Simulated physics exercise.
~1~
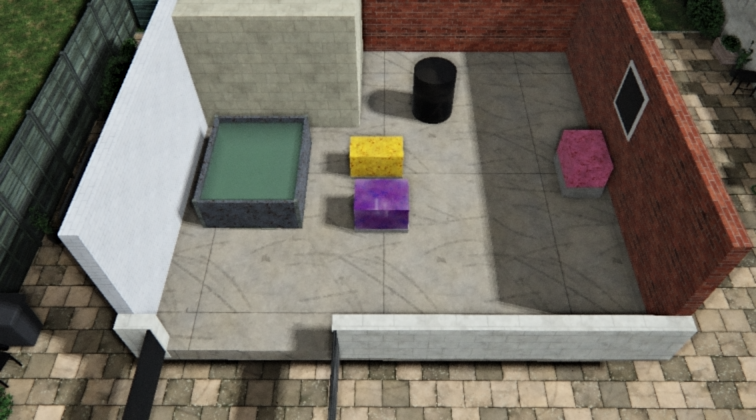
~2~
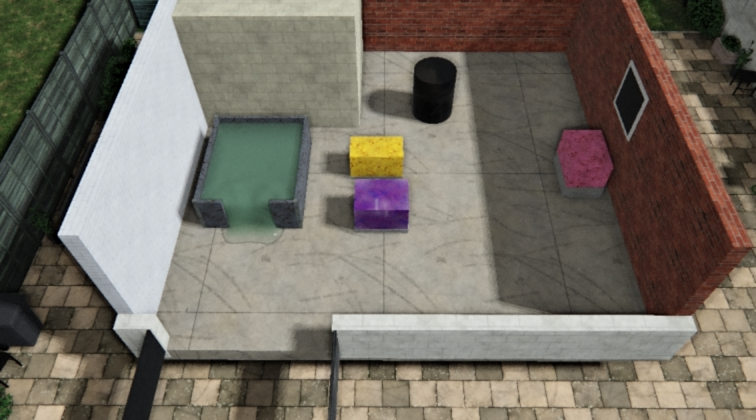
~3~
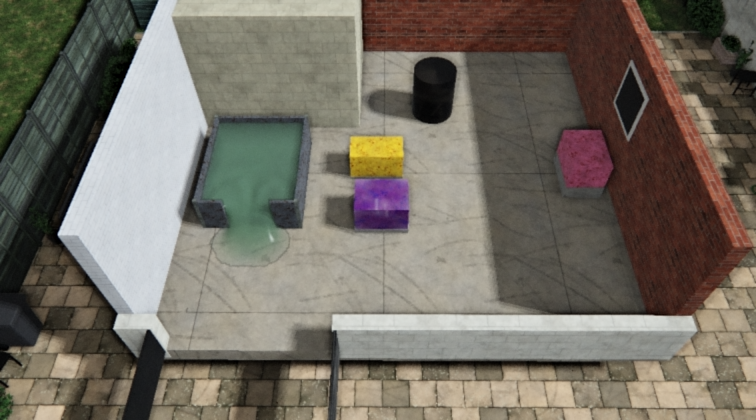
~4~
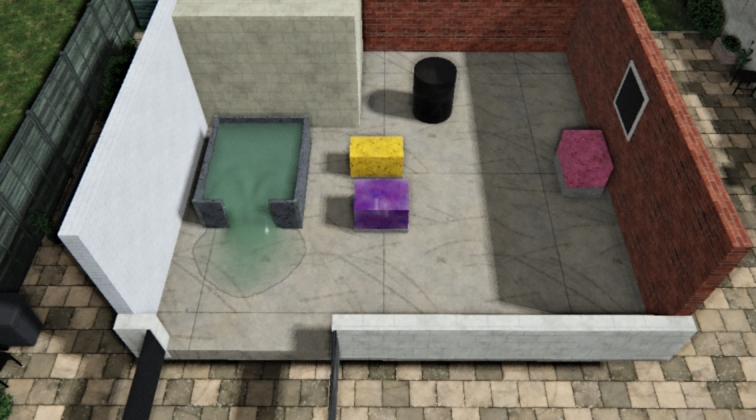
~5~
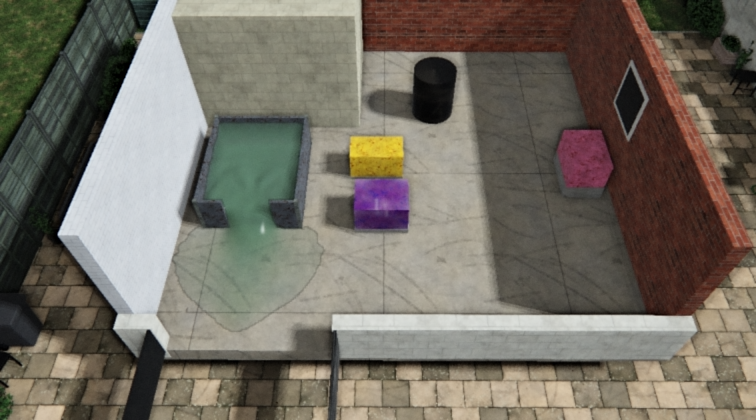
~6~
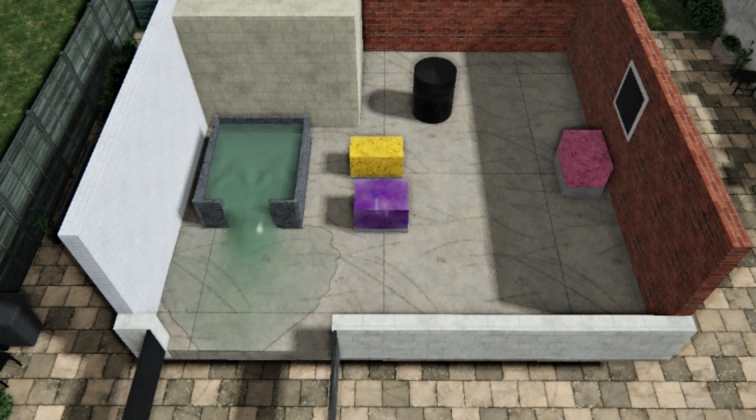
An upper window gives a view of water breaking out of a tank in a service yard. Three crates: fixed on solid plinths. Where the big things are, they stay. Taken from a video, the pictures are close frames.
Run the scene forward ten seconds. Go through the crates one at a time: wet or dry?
As I see it, the purple crate sits high enough; the pink crate sits high enough; the yellow crate sits high enough.
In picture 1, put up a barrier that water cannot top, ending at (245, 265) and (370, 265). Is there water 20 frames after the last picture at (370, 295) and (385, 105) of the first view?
Untouched, untouched.
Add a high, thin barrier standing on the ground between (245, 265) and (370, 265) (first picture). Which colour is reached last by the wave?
I'd go with the pink-painted one.
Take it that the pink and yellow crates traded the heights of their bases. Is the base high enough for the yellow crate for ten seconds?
Yellow: Untouched.
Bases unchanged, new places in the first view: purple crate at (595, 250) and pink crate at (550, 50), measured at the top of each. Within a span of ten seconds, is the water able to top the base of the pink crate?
Result for pink: Untouched.
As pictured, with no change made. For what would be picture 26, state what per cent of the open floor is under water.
My best guess is some 25 %.
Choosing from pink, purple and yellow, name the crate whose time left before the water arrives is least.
Answer: That's the one in purple.
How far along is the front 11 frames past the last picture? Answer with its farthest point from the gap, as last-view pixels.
Roughly at (463, 337).
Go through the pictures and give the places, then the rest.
The open tank at (255, 160) is whole and still, in the first picture.
The front is at (277, 235), out from the gap at (251, 217), in the second picture.
The front is at (267, 261), out from the gap at (251, 218), in the third picture.
The front is at (251, 292), out from the gap at (251, 218), in the fourth picture.
Water pours out at (251, 218) and has run to a hidden place, in the fifth picture.
The front is at a hidden place, out from the gap at (251, 218), in the sixth picture.
A moment on, water covers 15 % of the floor; the purple crate water round its plinth, the pink crate not reached, the yellow crate not reached.
Next, water covers 20 % of the floor; the purple crate water round its plinth, the pink crate not reached, the yellow crate not reached.
Then, water covers 25 % of the floor; the purple crate water round its plinth, the pink crate not reached, the yellow crate not reached.
Later, water covers 30 % of the floor; the purple crate water round its plinth, the pink crate not reached, the yellow crate not reached.
In the end, water covers 30 % of the floor; the purple crate stayed above the water, the pink crate stayed above the water, the yellow crate stayed above the water.
